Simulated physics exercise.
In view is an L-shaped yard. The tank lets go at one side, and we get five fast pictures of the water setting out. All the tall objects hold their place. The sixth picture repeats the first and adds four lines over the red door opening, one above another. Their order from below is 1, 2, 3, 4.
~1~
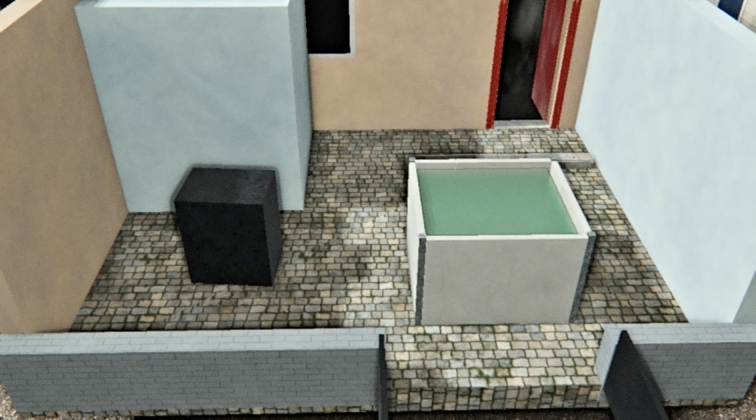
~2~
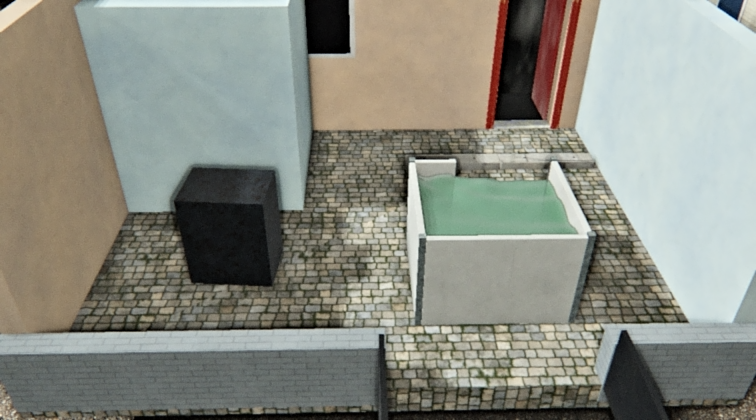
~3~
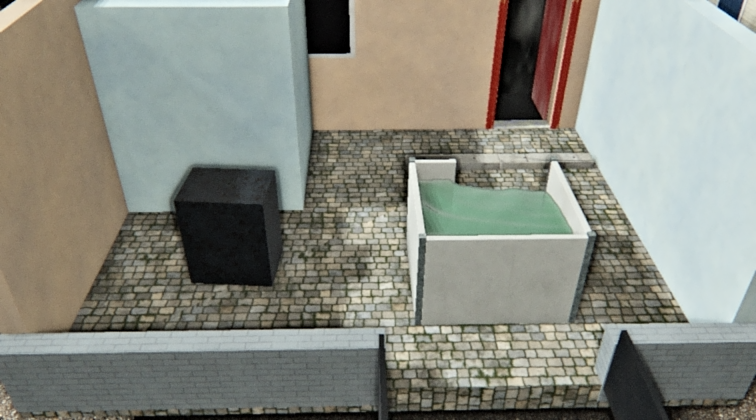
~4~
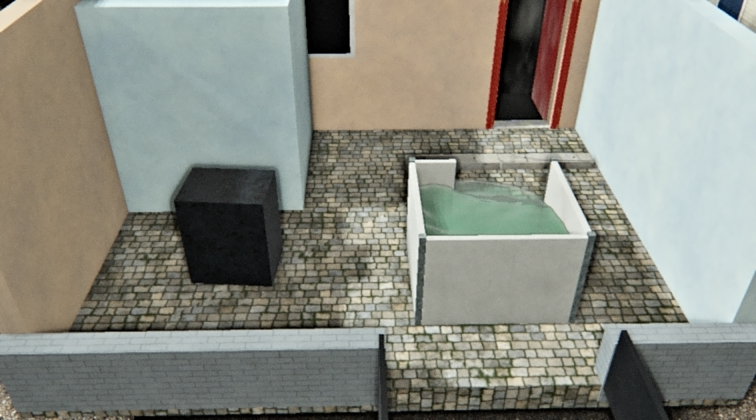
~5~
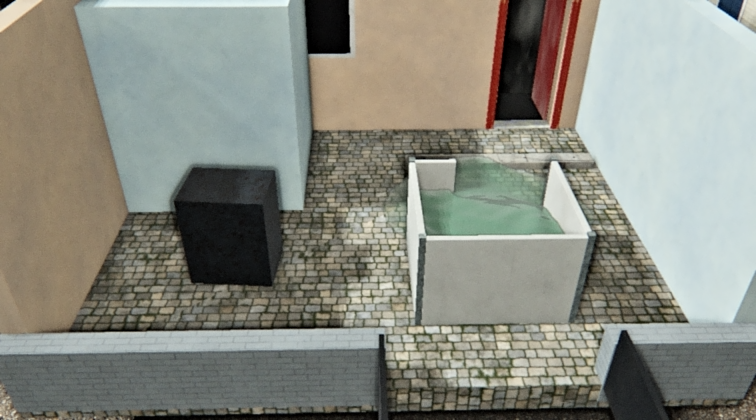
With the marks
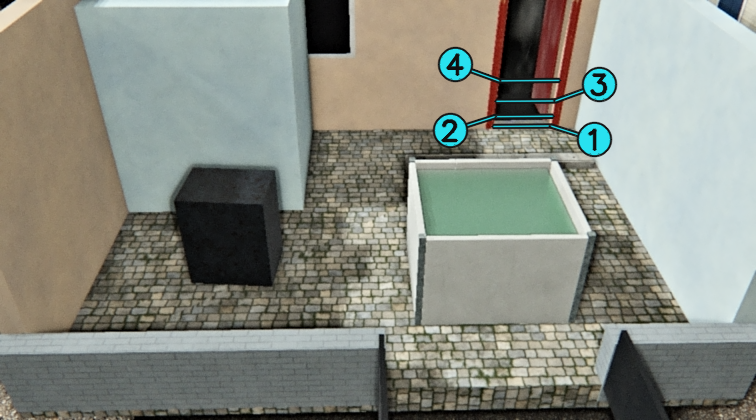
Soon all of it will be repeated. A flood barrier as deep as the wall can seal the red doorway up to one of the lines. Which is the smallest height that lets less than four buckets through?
Height 3 just does it.
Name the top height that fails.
That is height 2.
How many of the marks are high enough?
Two of the four.
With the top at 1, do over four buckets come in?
Yes, that goes wrong.
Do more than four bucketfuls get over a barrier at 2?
Yes.
In cyan, 1 at (522, 126); 2 at (523, 116); 3 at (526, 101); 4 at (529, 80); from the bottom up 1, 2, 3, 4.
With 1, dozens of bucketfuls pour in.
With 2, about 11 bucketfuls get in.
With 3, a splash gets over, under a bucket.
With 4, nothing gets over.
